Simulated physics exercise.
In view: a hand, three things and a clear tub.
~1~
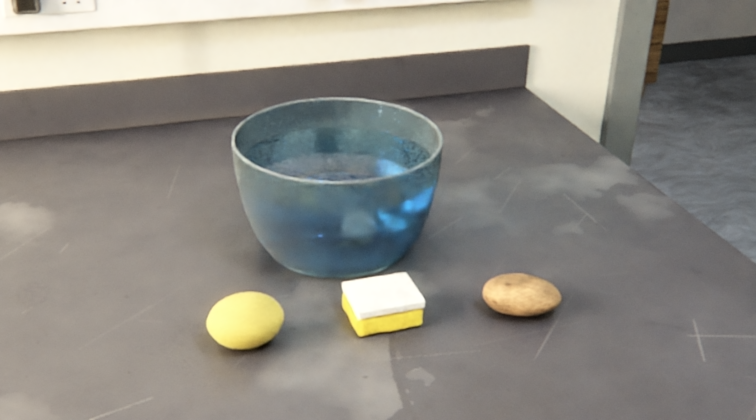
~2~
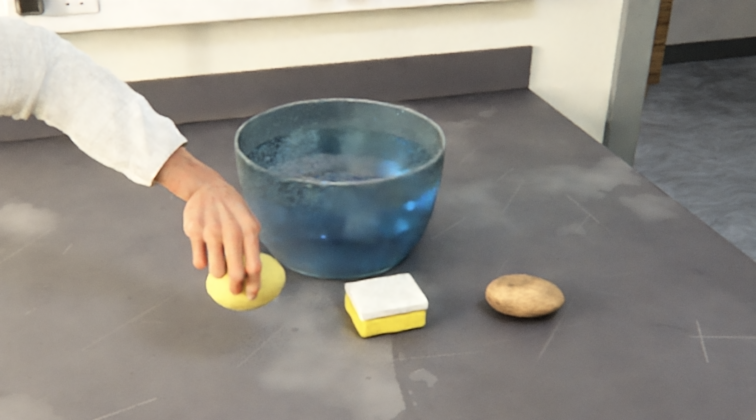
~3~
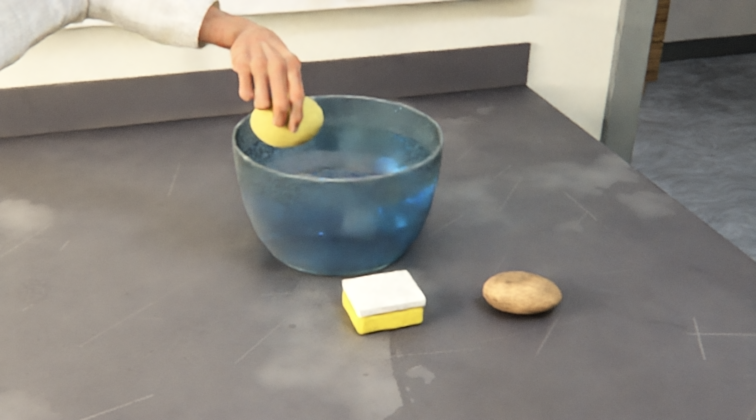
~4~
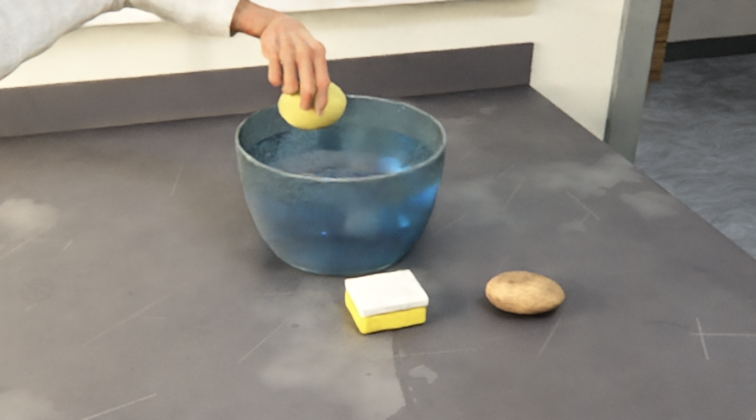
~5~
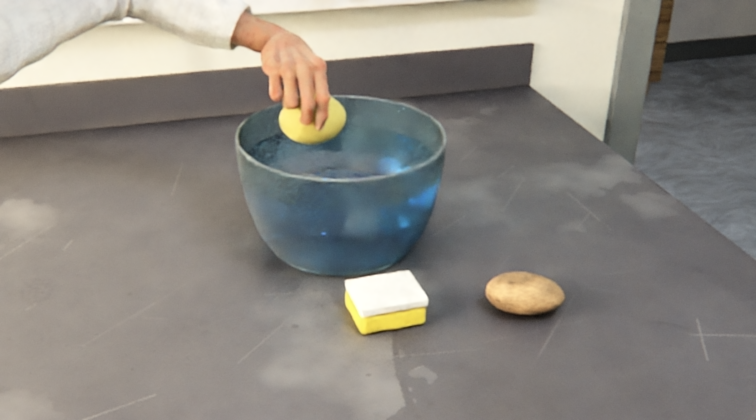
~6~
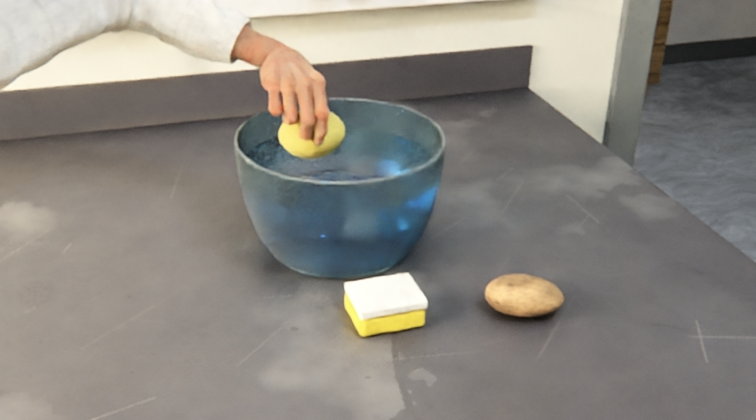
On a dark, scuffed countertop, a lemon, a yellow-and-white sponge and a potato sit in a row before a clear, bluish tub of water. A hand reaches in from the left, picks up the lemon and carries it over the tub, then lowers it inside the rim, just above the water.
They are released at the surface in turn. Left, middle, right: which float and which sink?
Left stays at the surface; middle stays at the surface; right goes to the bottom.
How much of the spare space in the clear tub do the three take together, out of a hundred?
I make it 14 per cent.
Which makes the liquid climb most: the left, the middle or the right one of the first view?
It is the one on the left.
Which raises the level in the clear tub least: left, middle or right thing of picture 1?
That is the middle thing.
Shortly, the lemon bobs at the top.
Then, the sponge bobs at the top.
At the finish, the potato ends at the bottom; afloat, lemon and sponge.
